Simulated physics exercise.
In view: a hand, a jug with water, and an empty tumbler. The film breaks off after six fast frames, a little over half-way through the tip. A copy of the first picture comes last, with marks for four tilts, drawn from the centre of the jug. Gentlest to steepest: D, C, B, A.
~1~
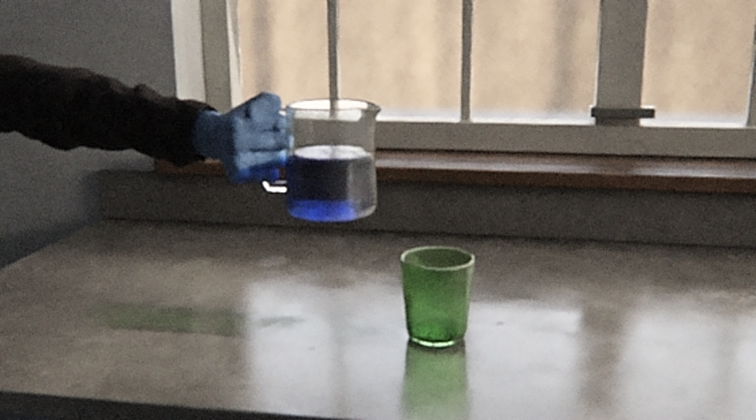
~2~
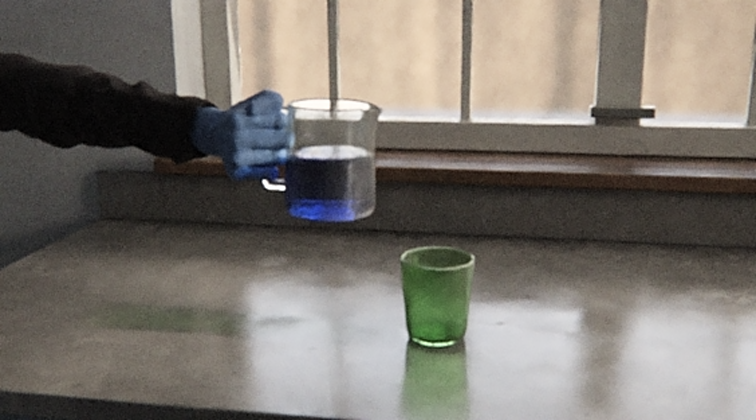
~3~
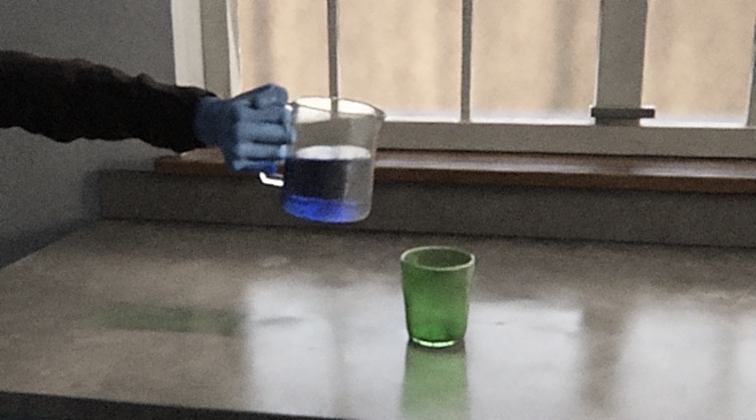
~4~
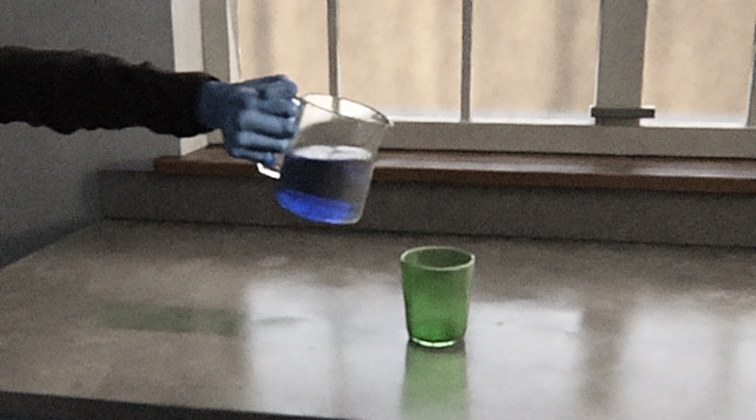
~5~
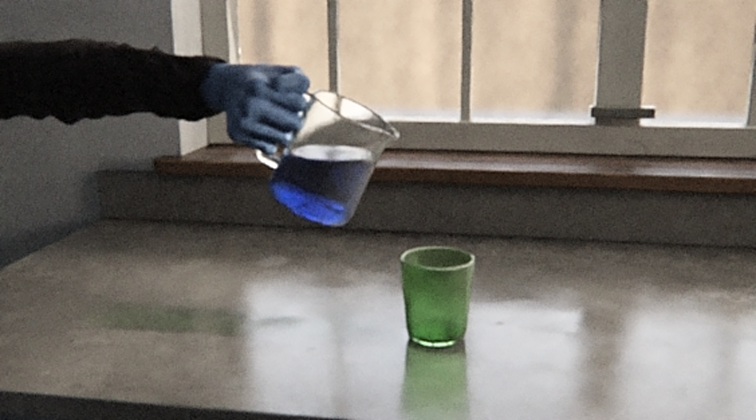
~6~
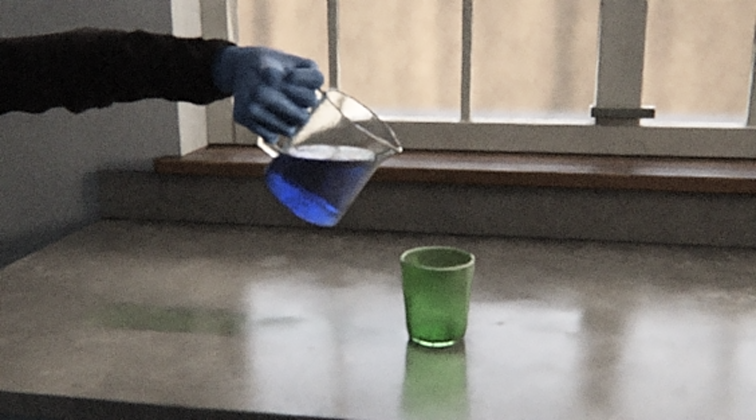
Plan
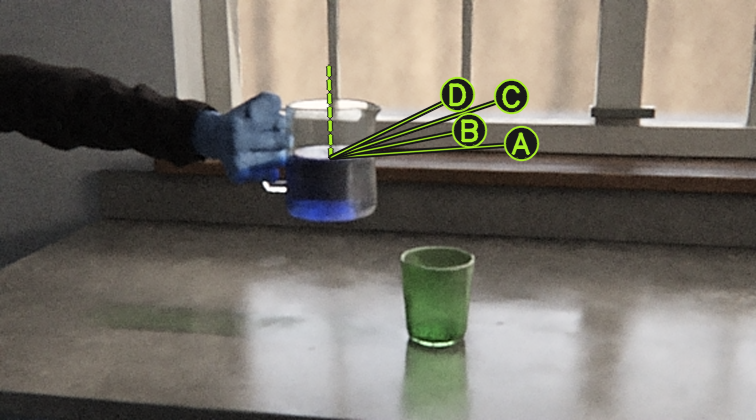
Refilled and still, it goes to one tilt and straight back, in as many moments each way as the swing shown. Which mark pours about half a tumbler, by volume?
C.
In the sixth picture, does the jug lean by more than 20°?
Yes, it does.
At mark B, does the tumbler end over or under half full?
Over.
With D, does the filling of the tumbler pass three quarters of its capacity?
No.
On the marked copy, A at (504, 145); B at (452, 133); C at (495, 102); D at (442, 103).
Choosing A, the tumbler ends with about 83 % of what it can hold; 5 % of the water is spilt.
Choosing B, the tumbler ends with about 68 % of what it can hold.
Choosing C, the tumbler ends with about 48 % of what it can hold.
Choosing D, the tumbler ends with about 28 % of what it can hold.
